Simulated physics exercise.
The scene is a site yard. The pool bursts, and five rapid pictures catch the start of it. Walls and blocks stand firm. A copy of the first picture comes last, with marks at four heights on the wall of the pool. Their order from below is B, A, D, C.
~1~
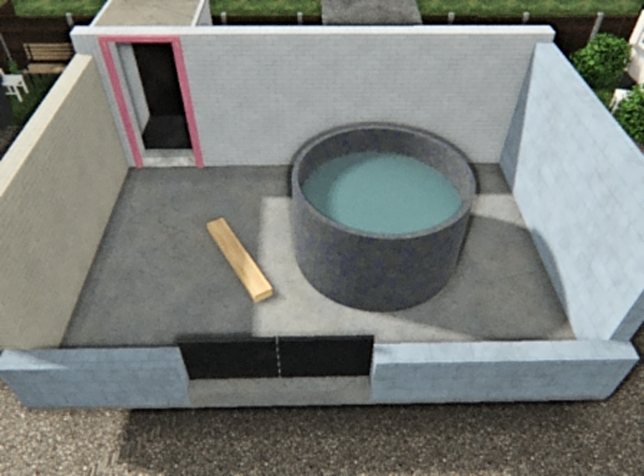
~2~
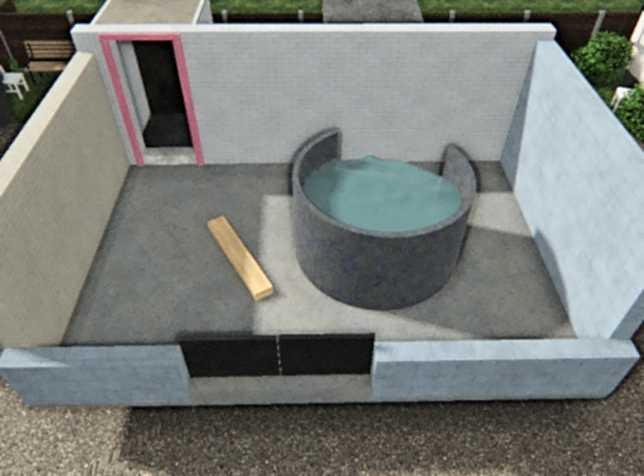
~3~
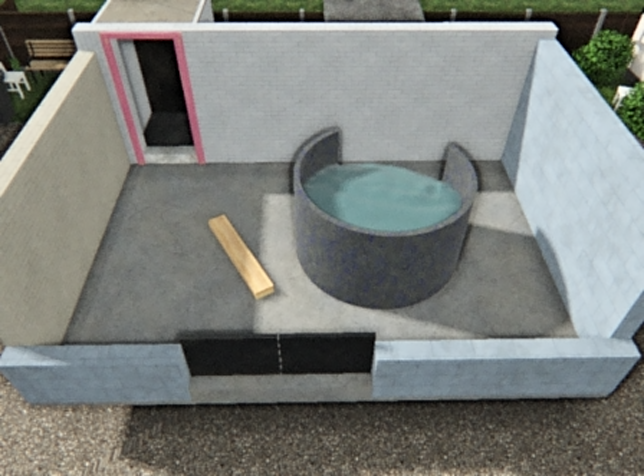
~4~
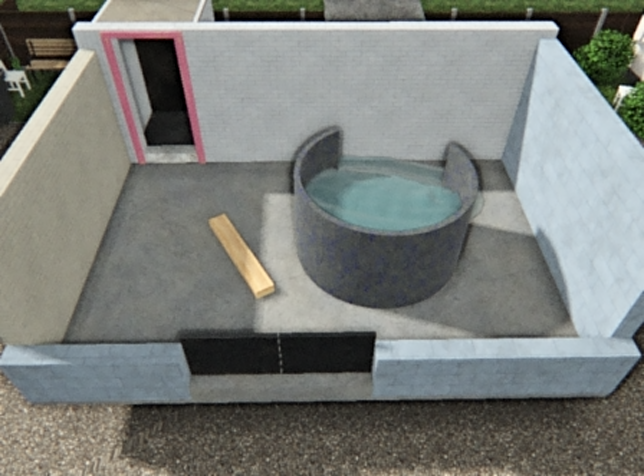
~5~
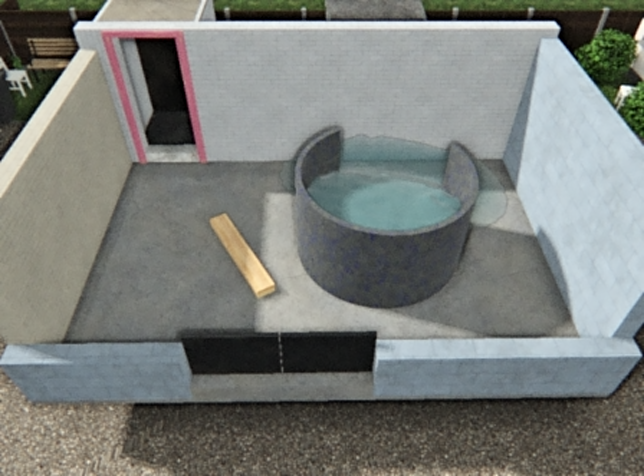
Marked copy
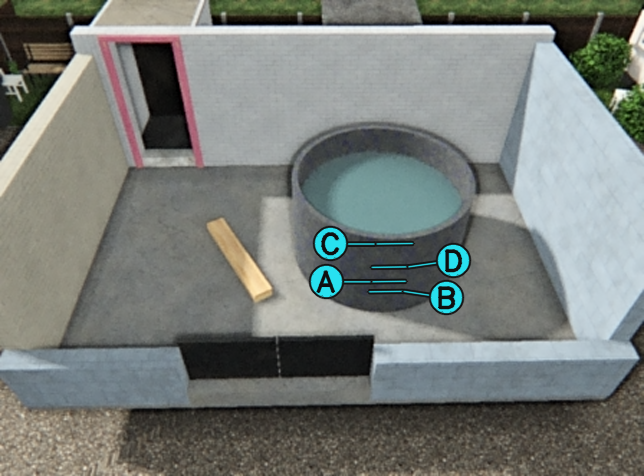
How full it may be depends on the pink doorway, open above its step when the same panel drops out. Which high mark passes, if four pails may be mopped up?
D.
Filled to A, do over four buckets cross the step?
No, not at all.
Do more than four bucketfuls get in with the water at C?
Yes, it does.
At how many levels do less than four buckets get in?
Three of them.
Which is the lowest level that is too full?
C it is.
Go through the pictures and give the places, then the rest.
Water in the pool at rest, its middle at (380, 198); foot of the pink doorway at (171, 166); shut gate at (277, 343), in the first frame.
Water covers 2 % of the ground, its front hidden from here, in the second frame.
Water covers 6 % of the ground, its front hidden from here, in the third frame.
Front seen at (475, 209), 13 % of the ground wet, in the fourth frame.
Front seen at (492, 179), 18 % of the ground wet, in the fifth frame.
On the marked copy, A at (388, 281); B at (386, 291); C at (393, 243); D at (390, 267); from the bottom up B, A, D, C.
For level A, nothing gets over.
For level B, nothing gets over.
For level C, about 12 bucketfuls get in.
For level D, a bucket or two gets in.
